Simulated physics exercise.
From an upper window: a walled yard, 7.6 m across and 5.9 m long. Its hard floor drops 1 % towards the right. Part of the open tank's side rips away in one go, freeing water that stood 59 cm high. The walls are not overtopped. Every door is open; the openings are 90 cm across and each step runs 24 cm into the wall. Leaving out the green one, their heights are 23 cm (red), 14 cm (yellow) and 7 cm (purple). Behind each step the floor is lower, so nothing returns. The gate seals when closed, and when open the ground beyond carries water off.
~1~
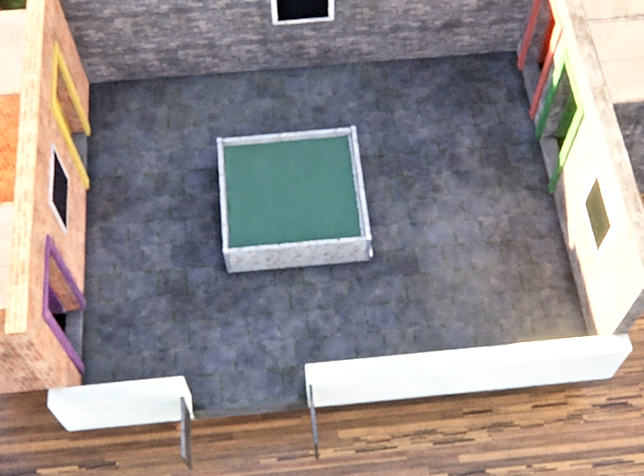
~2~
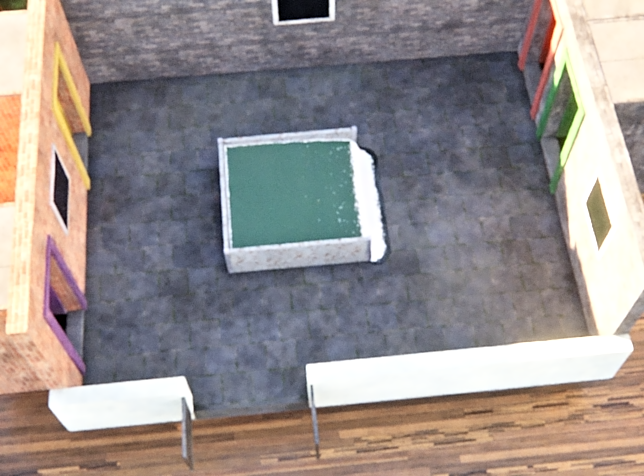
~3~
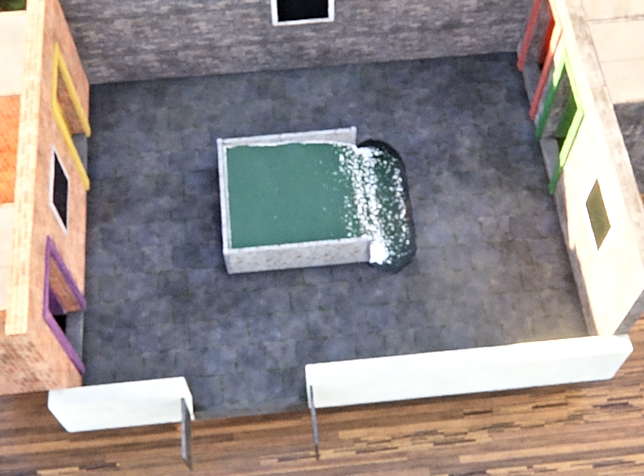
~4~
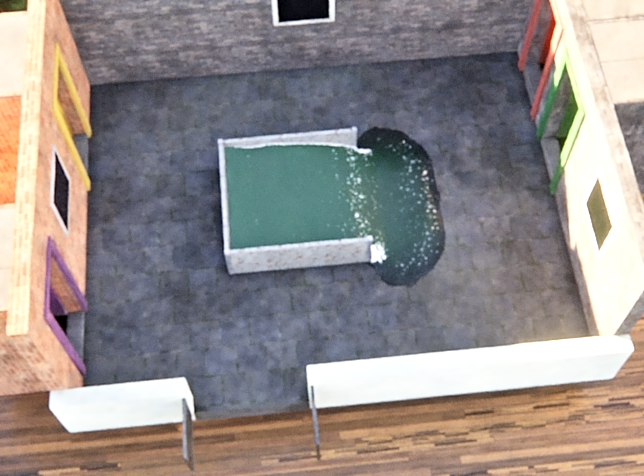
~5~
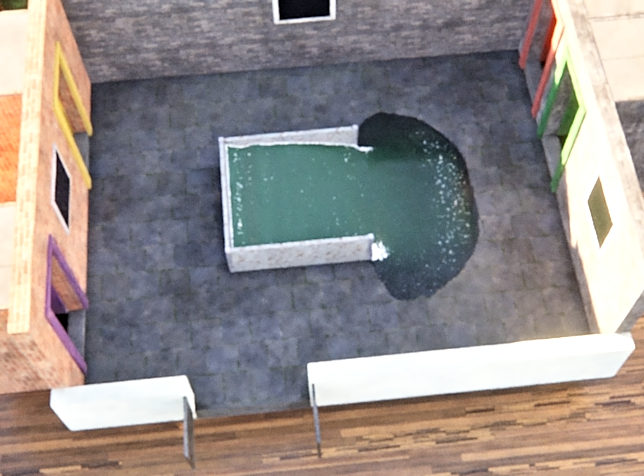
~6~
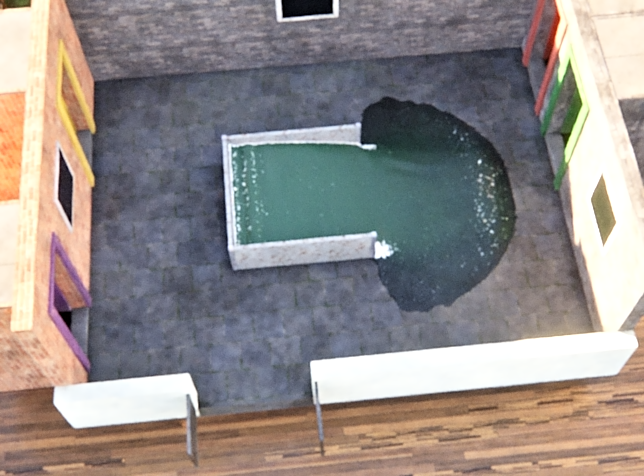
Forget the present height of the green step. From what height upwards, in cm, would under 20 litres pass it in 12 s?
Some 26 cm above the ground.
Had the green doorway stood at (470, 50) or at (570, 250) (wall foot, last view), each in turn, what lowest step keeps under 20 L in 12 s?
Roughly 18 and 21 cm.
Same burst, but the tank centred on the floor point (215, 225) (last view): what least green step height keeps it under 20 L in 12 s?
About 20 cm.
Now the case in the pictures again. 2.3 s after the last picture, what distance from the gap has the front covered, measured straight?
Some 4.4 m out.
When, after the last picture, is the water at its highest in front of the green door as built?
At about 1.4 s.
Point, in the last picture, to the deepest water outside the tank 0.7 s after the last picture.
Near (559, 199).
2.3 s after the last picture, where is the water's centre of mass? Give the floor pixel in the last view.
At about (459, 201).
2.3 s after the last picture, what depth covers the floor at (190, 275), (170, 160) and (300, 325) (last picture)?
About 0, 0 and 0 cm.
Then, 0.7 s after the last picture water covers 30 % of the floor, deepest (32 cm) near (559, 199); 27 cm at the green door, 17 litres in over its 14 cm step.
Then, 2.3 s after the last picture water covers 35 % of the floor, deepest (34 cm) near (599, 354); 26 cm at the green door, 149 litres in over its 14 cm step.
Then, 11.3 s after the last picture water covers 100 % of the floor, deepest (10 cm) near (203, 211); 7 cm at the green door, 184 litres in over its 14 cm step.
At the green door as built, the water peaked near 32 cm, 1.3 s after the last picture.
Run again over the same 12 s with other heights there, 54 litres in over 22 cm, 6 litres over 29.5 cm. The limit of 20 litres is kept from about 26 cm up.
